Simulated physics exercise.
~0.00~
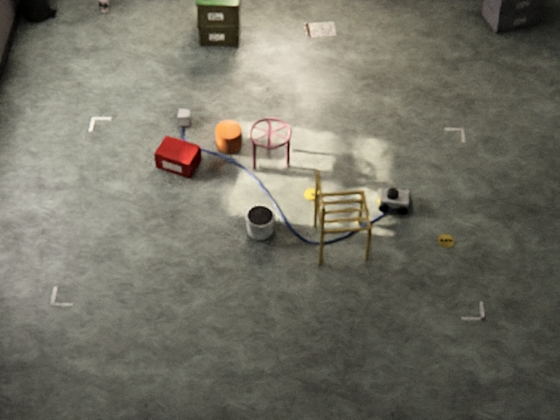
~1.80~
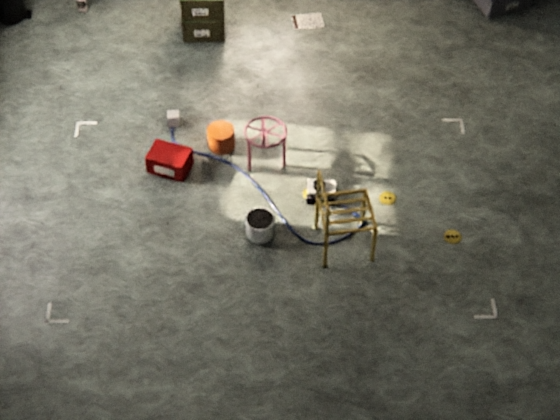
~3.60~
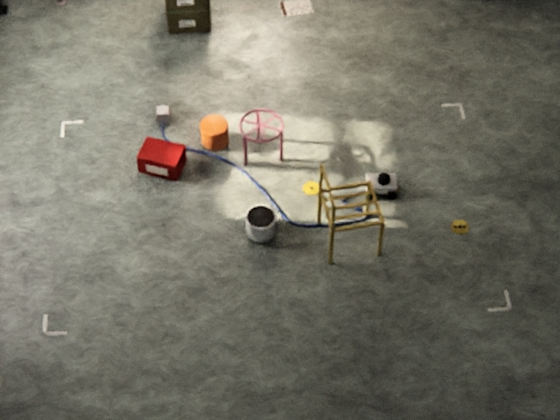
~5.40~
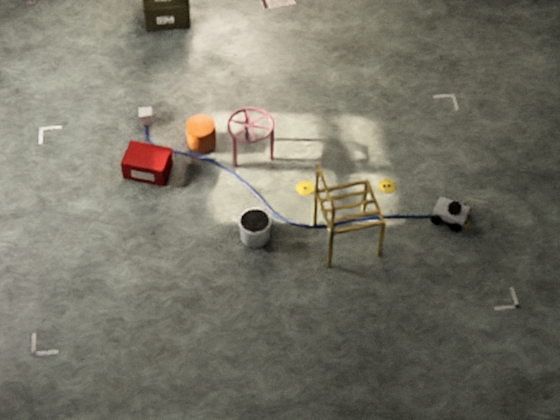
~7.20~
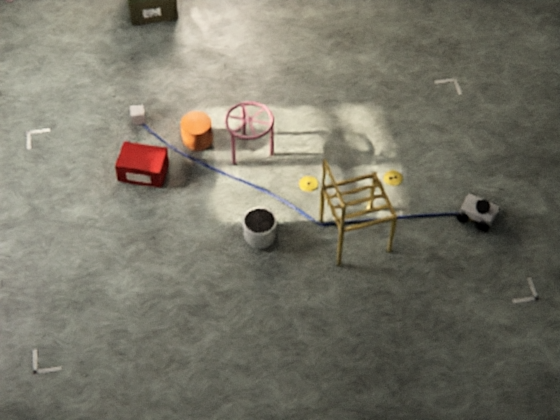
A small cart trailing a blue lead moves left, then right past the yellow chair.
